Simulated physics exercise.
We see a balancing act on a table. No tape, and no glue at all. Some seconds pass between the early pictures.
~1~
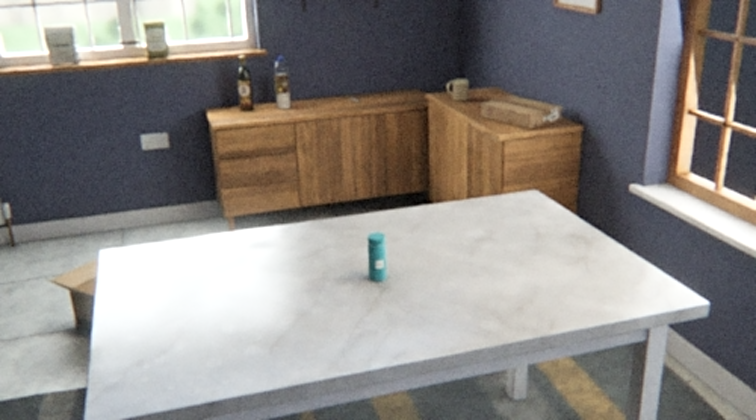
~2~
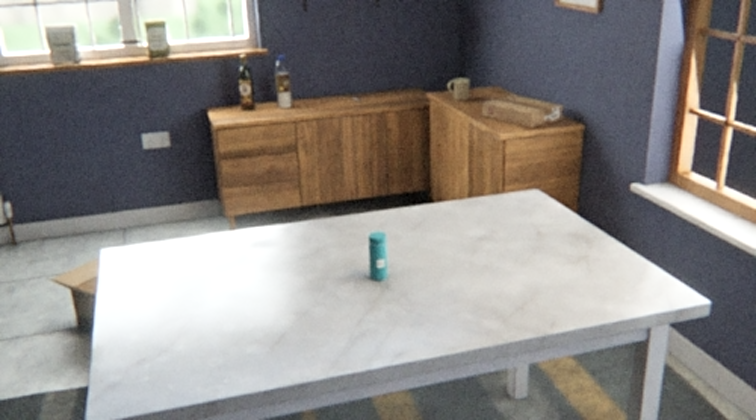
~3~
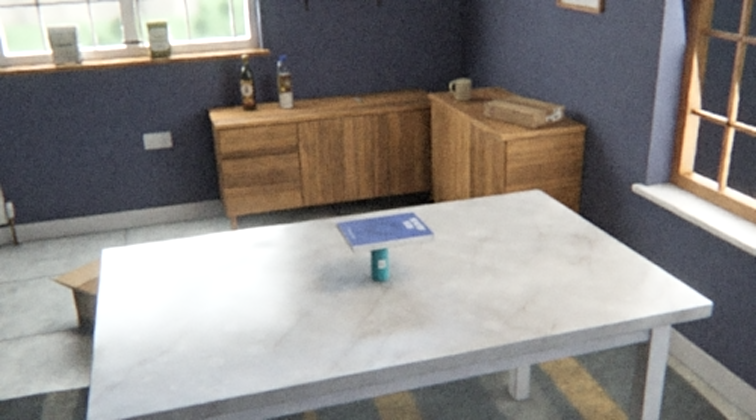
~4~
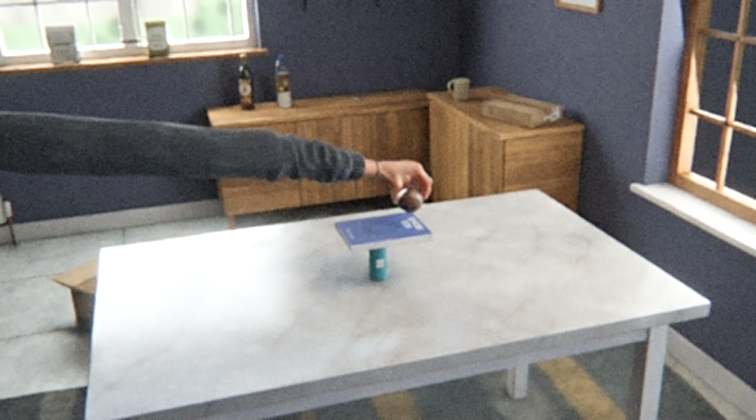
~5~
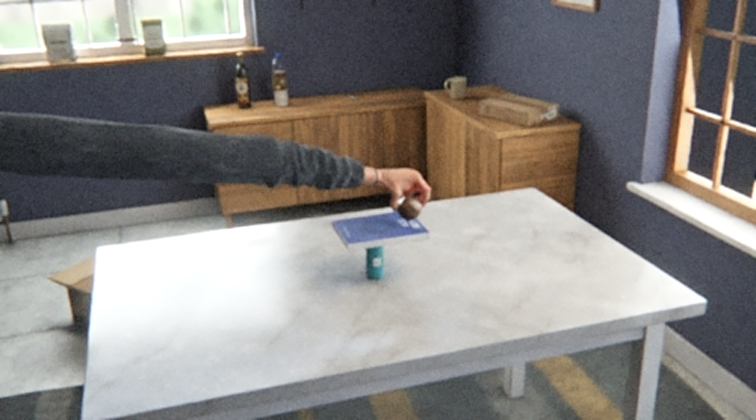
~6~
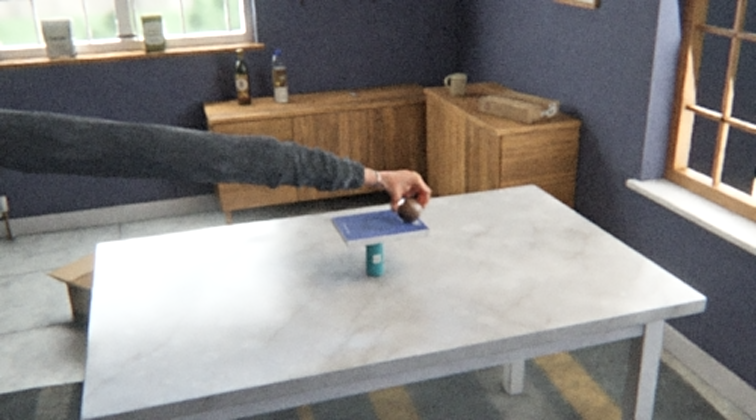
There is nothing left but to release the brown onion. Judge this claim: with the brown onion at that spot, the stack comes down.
The claim is right.
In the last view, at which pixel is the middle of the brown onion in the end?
It finishes at about (423, 257).
Then, 0.40 s past the last view, brown onion now fallen; blue book rocked 63° from its first pose.
Then, 0.80 s past the last view, blue book now fallen; turquoise shaker rocked 17° from its first pose.
Then, 1.00 s past the last view, turquoise shaker now fallen.
Finally, fallen, blue book, turquoise shaker and brown onion. Final places as the last picture's camera would see them, brown onion near (423, 257). The stack comes apart.
